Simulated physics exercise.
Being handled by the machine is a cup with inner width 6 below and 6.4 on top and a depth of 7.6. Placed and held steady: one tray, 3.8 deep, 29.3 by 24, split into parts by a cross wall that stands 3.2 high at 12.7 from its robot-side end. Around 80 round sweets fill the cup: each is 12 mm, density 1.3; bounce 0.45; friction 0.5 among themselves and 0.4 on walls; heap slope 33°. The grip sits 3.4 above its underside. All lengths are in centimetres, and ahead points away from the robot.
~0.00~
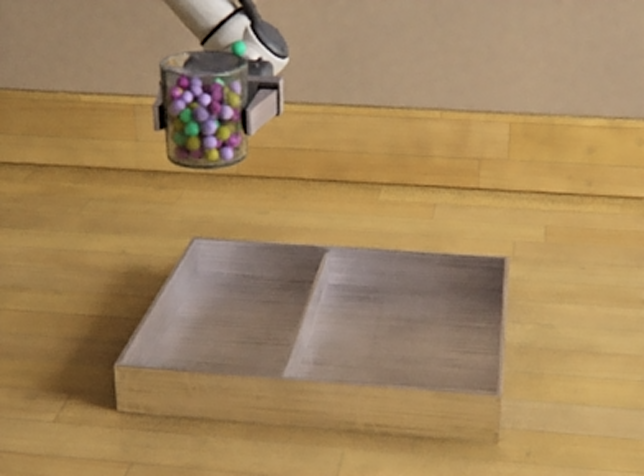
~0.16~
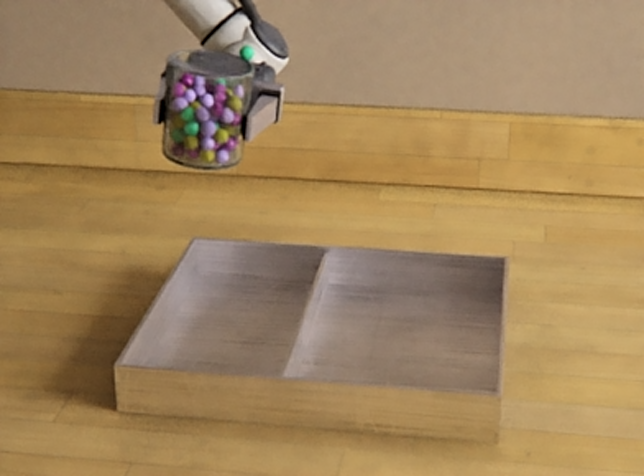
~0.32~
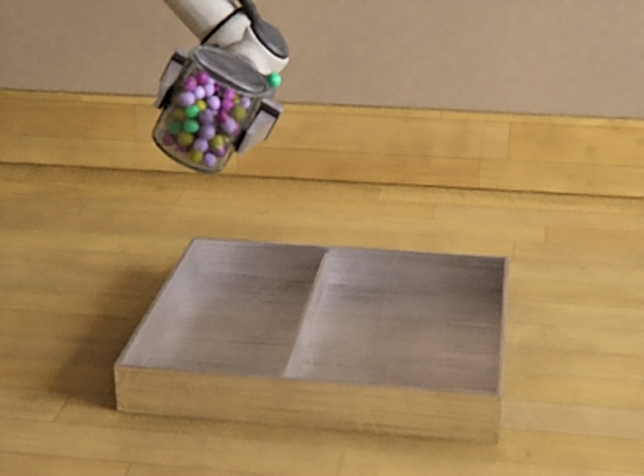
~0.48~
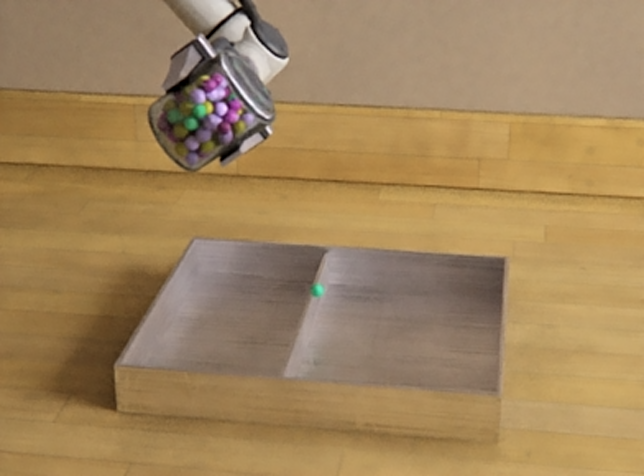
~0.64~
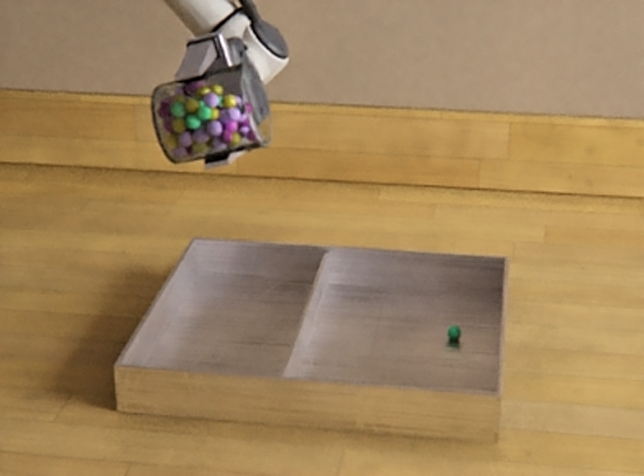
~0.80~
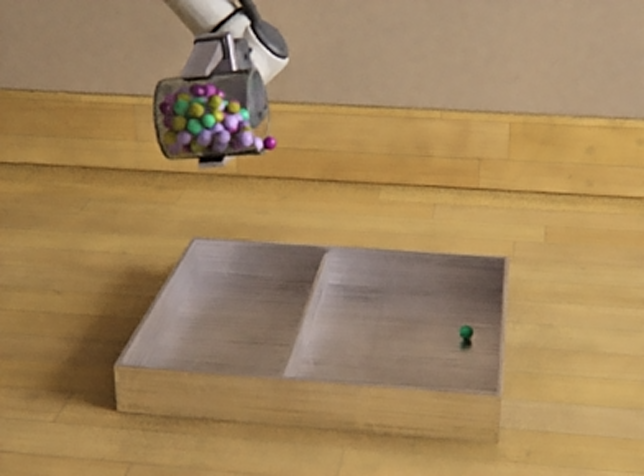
At first, a robotic arm holds a clear cup of colourful round sweets nearly upright above a divided tray. The arm tips the cup steadily toward the right, and one green sweet drops, touches down near the divider and moves into the right-hand part, while the others shift inside the now almost sideways cup.
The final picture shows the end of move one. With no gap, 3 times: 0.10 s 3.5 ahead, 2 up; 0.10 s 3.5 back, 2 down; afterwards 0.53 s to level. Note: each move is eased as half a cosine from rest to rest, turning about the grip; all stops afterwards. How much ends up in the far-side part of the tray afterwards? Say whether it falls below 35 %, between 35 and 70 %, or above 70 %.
It falls above 70 %.
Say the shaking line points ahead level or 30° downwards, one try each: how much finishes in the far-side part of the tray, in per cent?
Estimates, in order: 75 % then 60 %.
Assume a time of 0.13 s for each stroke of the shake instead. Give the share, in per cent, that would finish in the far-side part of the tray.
About 60 per cent in that case.
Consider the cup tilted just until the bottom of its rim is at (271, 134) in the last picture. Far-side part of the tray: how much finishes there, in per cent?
Estimate: About 70 per cent.
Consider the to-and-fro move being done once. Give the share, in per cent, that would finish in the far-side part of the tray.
Expected share: About 85 %.
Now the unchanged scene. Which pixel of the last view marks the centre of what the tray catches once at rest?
Estimated centre at around (424, 349).
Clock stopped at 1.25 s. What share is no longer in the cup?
90 %.
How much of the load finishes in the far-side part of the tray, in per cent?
I'd say some 90 per cent of it.
After 1.25 s, tilted 82° forward, highest piece 20 above the table; 67 in the far-side part, 9 in the cup, 6 in flight or on a rim.
After 1.70 s, tilted 32° forward, highest piece 20 above the table; 72 in the far-side part, 7 in the cup, 2 in the robot-side part, 1 on the table or floor.
After 2.13 s, level, highest piece 20 above the table; 72 in the far-side part, 7 in the cup, 2 in the robot-side part, 1 on the table or floor.
After 3.18 s, level, highest piece 20 above the table; 72 in the far-side part, 7 in the cup, 2 in the robot-side part, 1 on the table or floor.
In the end, 72 in the far-side part, 7 in the cup, 2 in the robot-side part, 1 on the table or floor. That is 88 % in the far-side part of the tray.
